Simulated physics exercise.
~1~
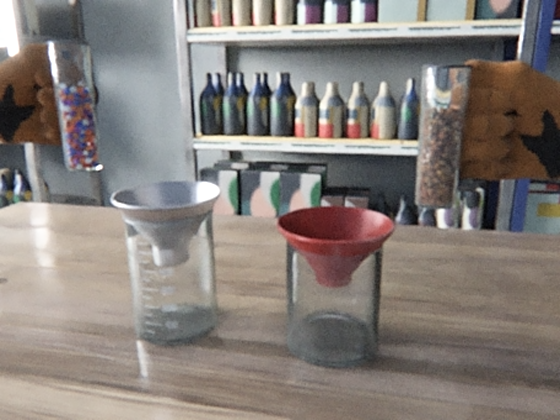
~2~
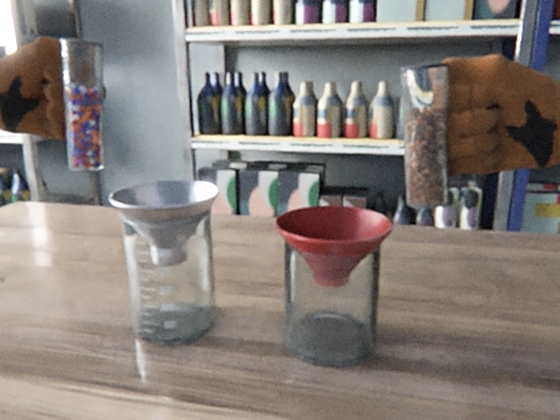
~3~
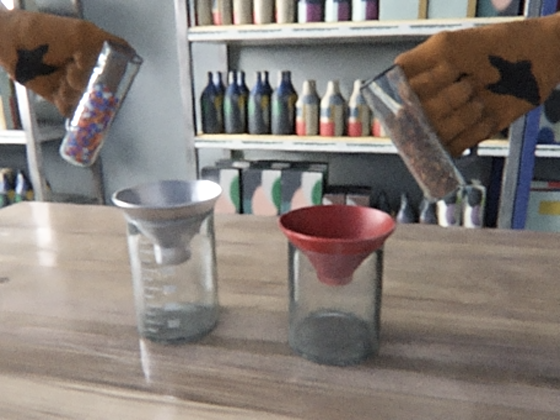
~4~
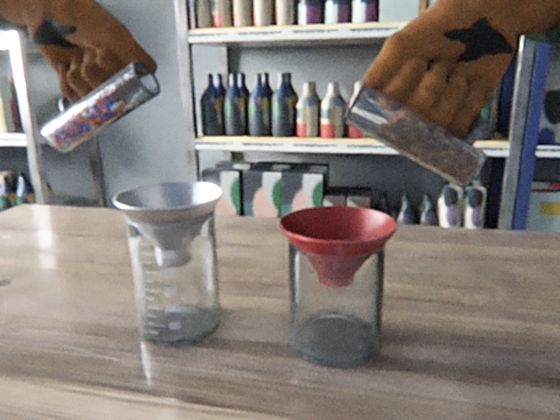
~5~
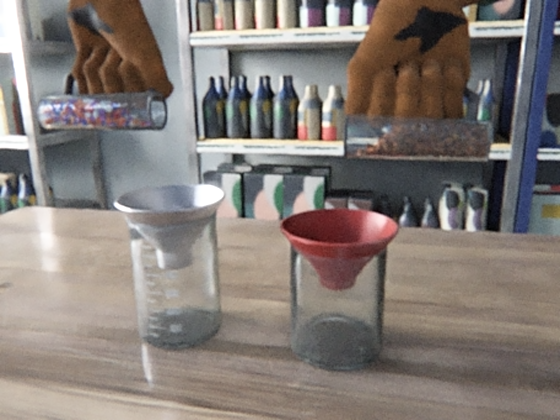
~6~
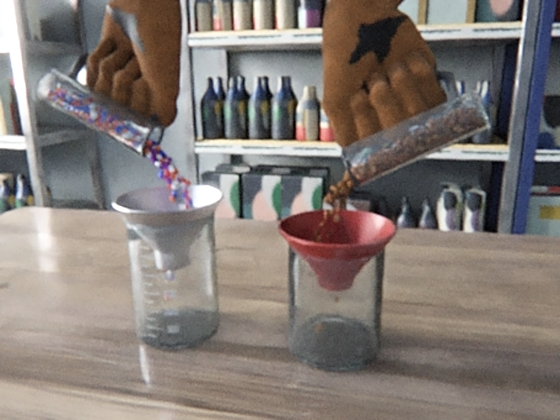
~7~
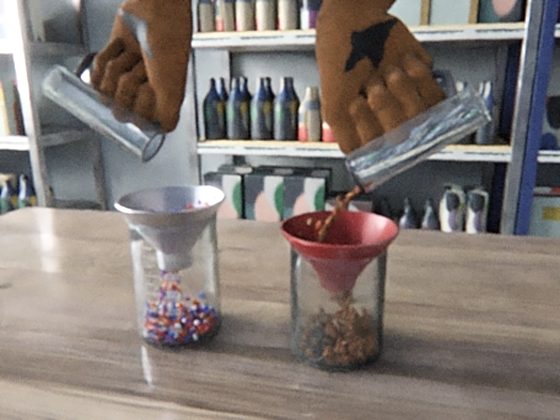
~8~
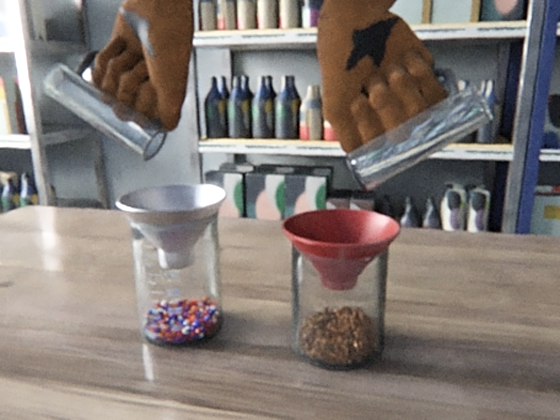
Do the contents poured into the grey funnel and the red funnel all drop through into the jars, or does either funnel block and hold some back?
Both funnels let everything through. The coloured beads all end up in the left jar and the brown pieces all end up in the right jar.
